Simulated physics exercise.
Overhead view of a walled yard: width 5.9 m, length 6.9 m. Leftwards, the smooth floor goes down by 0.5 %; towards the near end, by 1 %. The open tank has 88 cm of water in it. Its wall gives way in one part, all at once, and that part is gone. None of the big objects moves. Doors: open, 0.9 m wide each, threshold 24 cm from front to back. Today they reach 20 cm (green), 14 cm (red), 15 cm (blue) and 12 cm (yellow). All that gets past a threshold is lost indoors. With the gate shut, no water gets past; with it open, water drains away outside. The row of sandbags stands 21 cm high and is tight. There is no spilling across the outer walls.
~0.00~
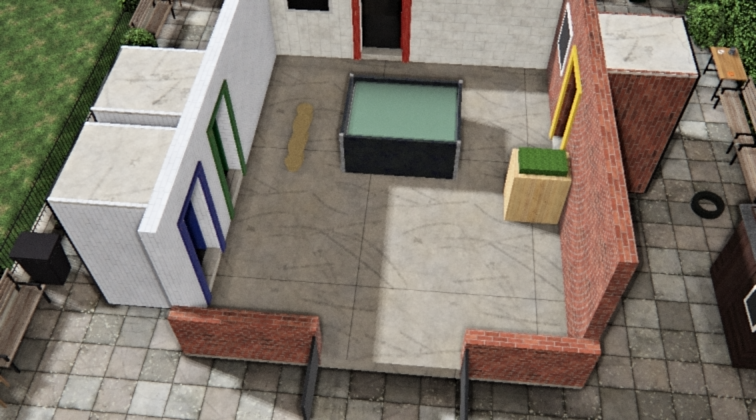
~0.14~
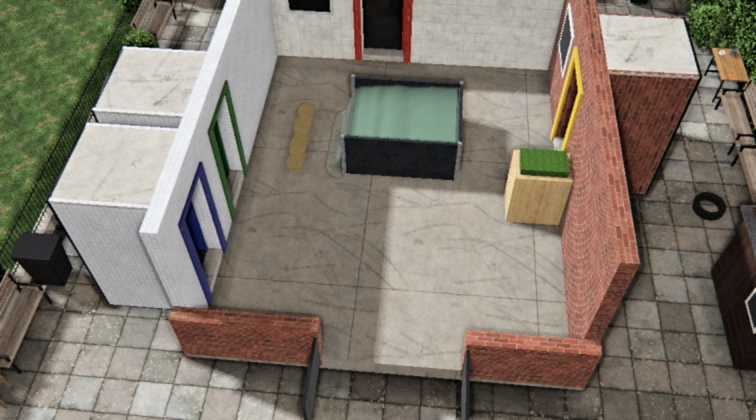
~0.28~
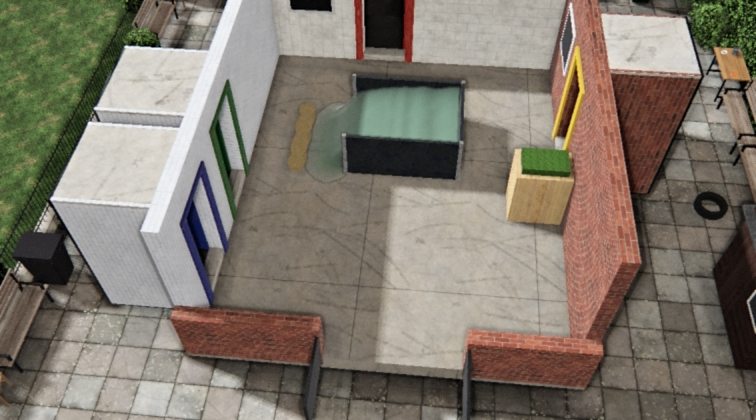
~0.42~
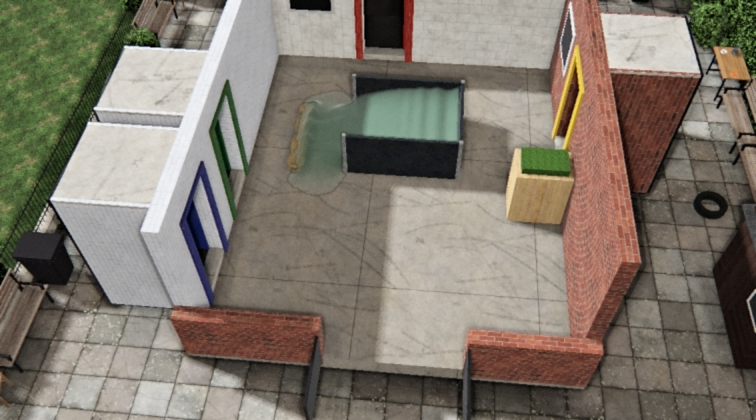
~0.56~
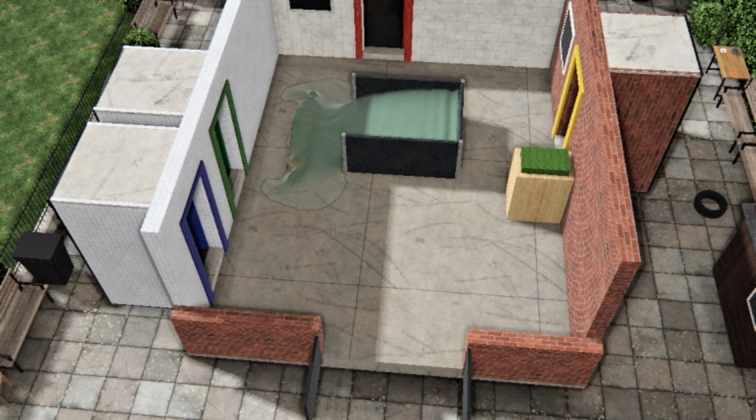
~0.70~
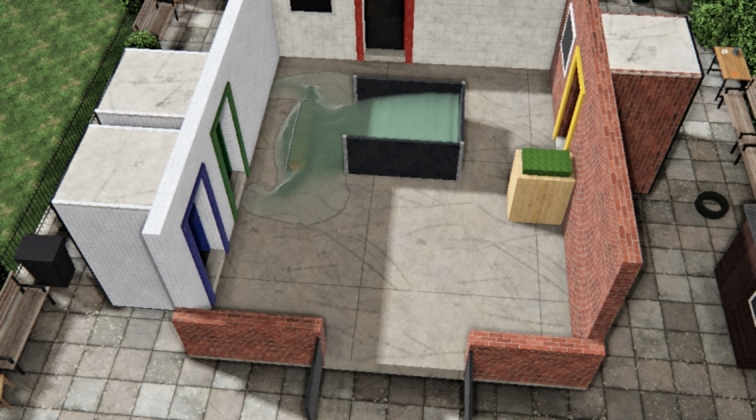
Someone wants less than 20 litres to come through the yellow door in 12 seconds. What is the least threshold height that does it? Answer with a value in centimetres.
It needs to be around 5 cm high.
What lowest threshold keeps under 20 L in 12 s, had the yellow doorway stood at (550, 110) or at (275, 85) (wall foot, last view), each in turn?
First place around 11.5 cm, second around 24 cm.
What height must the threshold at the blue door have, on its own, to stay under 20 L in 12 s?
Blue door - some 12.5 centimetres.
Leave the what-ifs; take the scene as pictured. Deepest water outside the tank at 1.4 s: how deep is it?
I'd estimate roughly 56 cm.
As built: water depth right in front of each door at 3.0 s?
Depths in cm: Green 13, red 15, blue 10, yellow 0.
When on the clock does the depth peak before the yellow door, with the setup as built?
Crest at t of about 5.0 s.
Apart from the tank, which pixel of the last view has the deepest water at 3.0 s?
(262, 330).
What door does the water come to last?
Yellow.
After 1.4 s water covers 25 % of the floor, deepest (56 cm) near (311, 144); it has not reached the yellow door.
After 3.0 s water covers 50 % of the floor, deepest (33 cm) near (262, 330); it has not reached the yellow door.
After 12.0 s water covers 95 % of the floor, deepest (12 cm) near (210, 316); 6 cm at the yellow door, 0 litres in over its 12 cm threshold.
At the yellow door as built, the water arrived by 4.4 s and peaked near 8 cm at 4.8 s.
With a threshold of 4.5 cm, 27 litres would have come in within the 12 s; with 6 cm, 12 litres. So under 20 litres takes about 5 cm.
